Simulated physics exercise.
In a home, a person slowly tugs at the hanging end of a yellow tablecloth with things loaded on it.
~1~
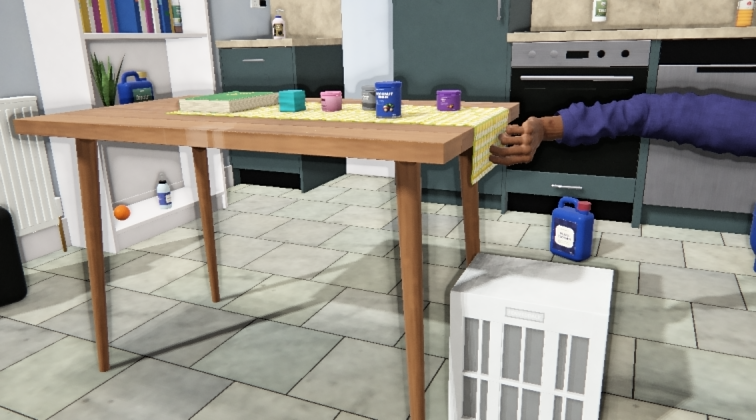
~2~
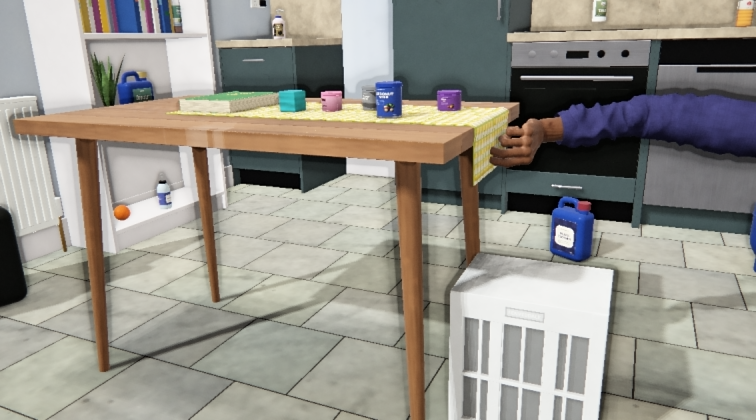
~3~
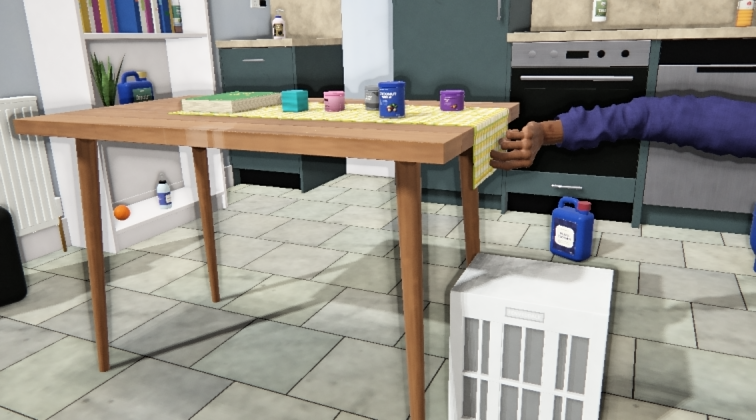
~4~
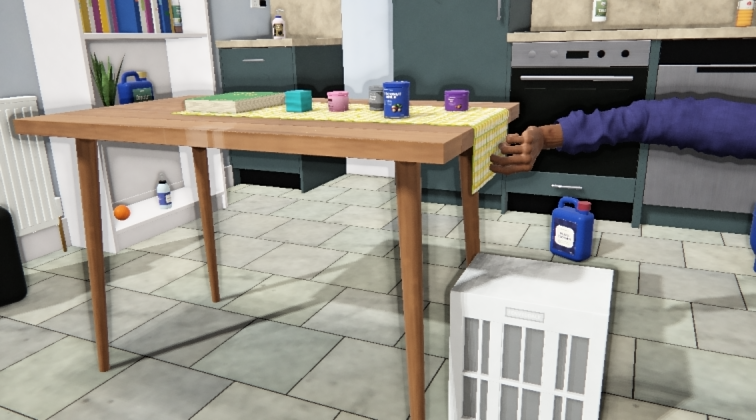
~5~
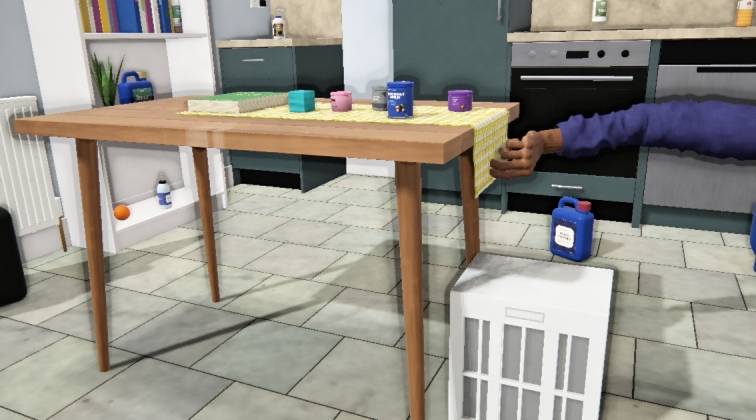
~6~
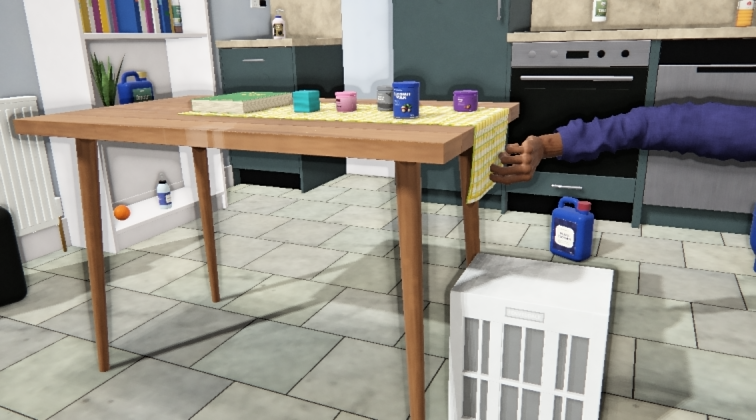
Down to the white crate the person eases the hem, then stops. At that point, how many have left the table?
Count: Two.
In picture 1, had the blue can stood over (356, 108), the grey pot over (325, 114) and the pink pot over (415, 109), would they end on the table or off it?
My call: The blue can hangs on; the grey pot hangs on; the pink pot takes a tumble.
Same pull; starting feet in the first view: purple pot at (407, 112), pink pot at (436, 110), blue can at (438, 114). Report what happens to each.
The purple pot topples down; the pink pot topples down; and the blue can topples down.
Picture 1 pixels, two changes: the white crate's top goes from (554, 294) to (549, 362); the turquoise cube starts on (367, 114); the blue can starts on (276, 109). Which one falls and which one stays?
As for the turquoise cube, it leaves the top; as for the blue can, it stays in place.
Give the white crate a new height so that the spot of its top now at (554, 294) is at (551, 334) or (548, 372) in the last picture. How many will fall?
Then 3, then 4.
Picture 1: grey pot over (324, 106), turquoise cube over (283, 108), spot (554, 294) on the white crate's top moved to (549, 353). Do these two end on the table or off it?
The grey pot stays aboard; the turquoise cube stays aboard.
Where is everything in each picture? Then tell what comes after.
In the first picture, hem (472, 185); purple pot (449, 91); blue can (388, 82); grey pot (372, 86); pink pot (331, 92); turquoise cube (292, 91); top of the crate (554, 294).
In the second picture, hem (473, 186); purple pot (449, 91).
In the third picture, hem (474, 189); blue can (392, 82).
In the fourth picture, hem (471, 194); grey pot (379, 86); top of the crate (554, 294).
In the fifth picture, hem (475, 199); pink pot (341, 92).
In the sixth picture, hem (466, 203); purple pot (466, 91); blue can (406, 83); grey pot (388, 86); pink pot (346, 92); turquoise cube (306, 91).
Soon after, hem near (491, 235); purple pot gone.
Then, hem on the crate; purple pot and blue can gone.
At rest, hem on the crate; purple pot and blue can gone. It carries off two.
